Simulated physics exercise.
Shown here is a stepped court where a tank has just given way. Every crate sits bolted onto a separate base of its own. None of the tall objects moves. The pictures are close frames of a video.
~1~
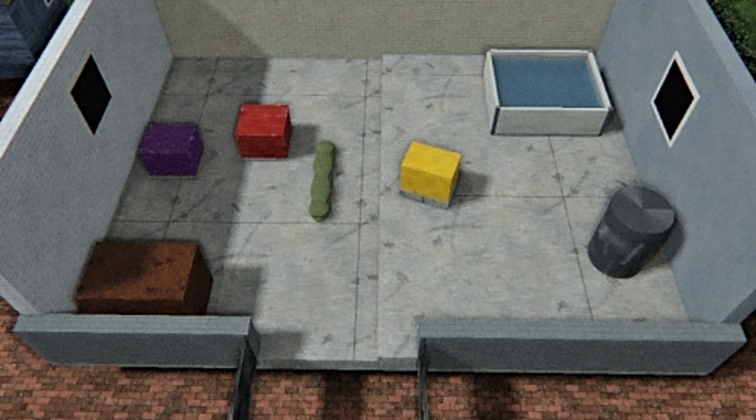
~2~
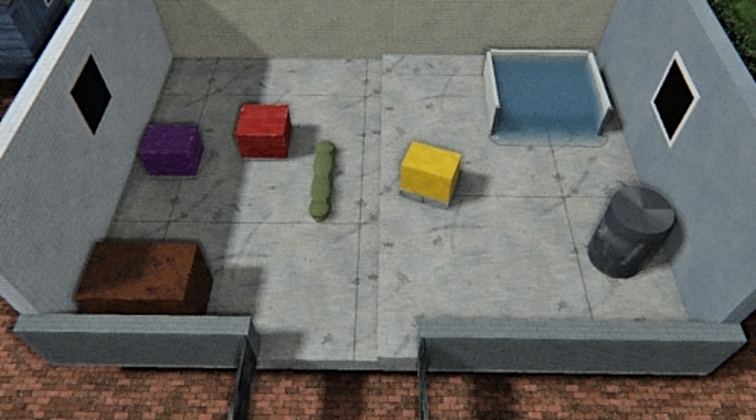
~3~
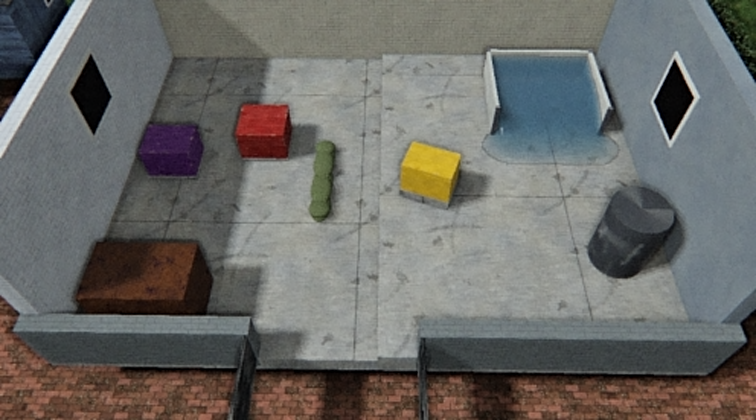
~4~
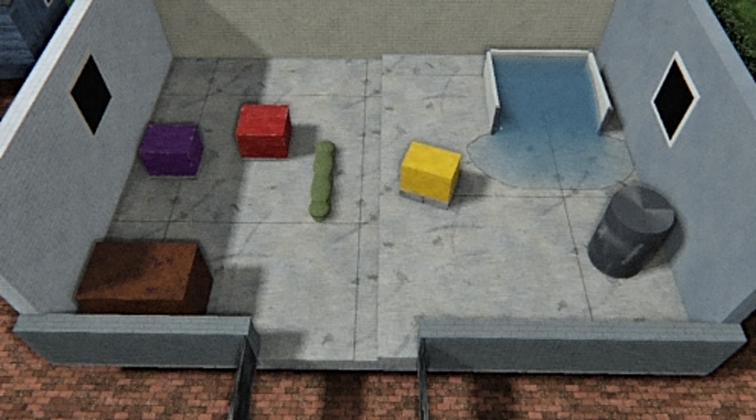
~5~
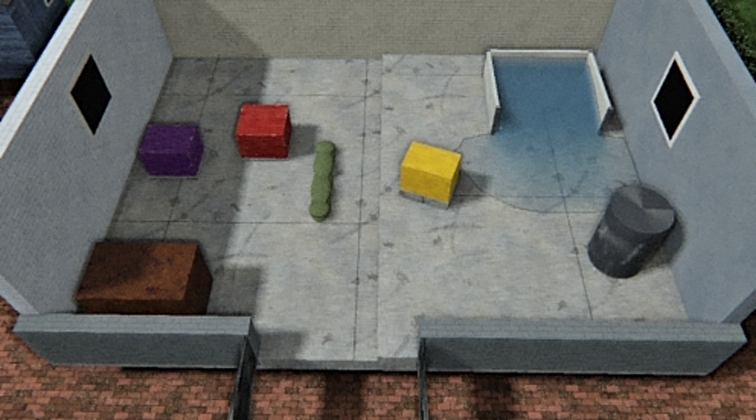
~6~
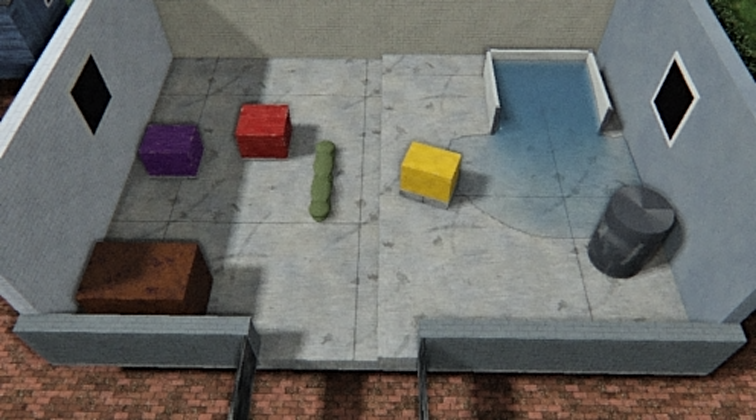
Blue water poured out of the open front of a white-edged tank at the back right and spread across the gray court toward the yellow block and dark barrel, while the other objects stayed still.
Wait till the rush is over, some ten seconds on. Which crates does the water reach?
The purple crate will be a dry one; the yellow crate will be a dry one; the red crate will be a dry one.
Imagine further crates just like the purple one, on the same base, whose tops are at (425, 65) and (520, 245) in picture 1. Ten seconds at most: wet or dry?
In that order: Stays dry, takes water.
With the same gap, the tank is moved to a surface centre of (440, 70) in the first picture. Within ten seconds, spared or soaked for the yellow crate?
Result: Yellow is swamped.
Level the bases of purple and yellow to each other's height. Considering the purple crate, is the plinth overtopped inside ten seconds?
The purple crate holds out.
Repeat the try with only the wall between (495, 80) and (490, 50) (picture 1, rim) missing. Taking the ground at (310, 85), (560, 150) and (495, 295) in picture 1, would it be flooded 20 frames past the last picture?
The first point is swamped, the second unwetted, the third unwetted.
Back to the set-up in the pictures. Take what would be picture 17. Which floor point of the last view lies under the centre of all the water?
(552, 196).
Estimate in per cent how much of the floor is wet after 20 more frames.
That works out to some 30 in a hundred.
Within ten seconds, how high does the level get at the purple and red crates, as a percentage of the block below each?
Taking them in the order asked, 70 percent and 40 percent.
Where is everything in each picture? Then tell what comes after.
Still water in the open tank at (545, 82), in the first picture.
Water pours out at (548, 125) and has run to (603, 140), in the second picture.
Water pours out at (548, 127) and has run to (613, 150), in the third picture.
The front is at (631, 160), out from the gap at (547, 128), in the fourth picture.
The front is at a hidden place, out from the gap at (547, 128), in the fifth picture.
The front is at a hidden place, out from the gap at (547, 128), in the sixth picture.
A moment on, water covers 20 % of the floor; the purple crate not reached, the yellow crate water round its plinth, the red crate not reached.
Next, water covers 25 % of the floor; the purple crate not reached, the yellow crate water round its plinth, the red crate not reached.
Then, water covers 30 % of the floor; the purple crate not reached, the yellow crate water round its plinth, the red crate not reached.
Later, water covers 50 % of the floor; the purple crate not reached, the yellow crate water round its plinth, the red crate not reached.
In the end, water covers 80 % of the floor; the purple crate stayed above the water, the yellow crate stayed above the water, the red crate stayed above the water.
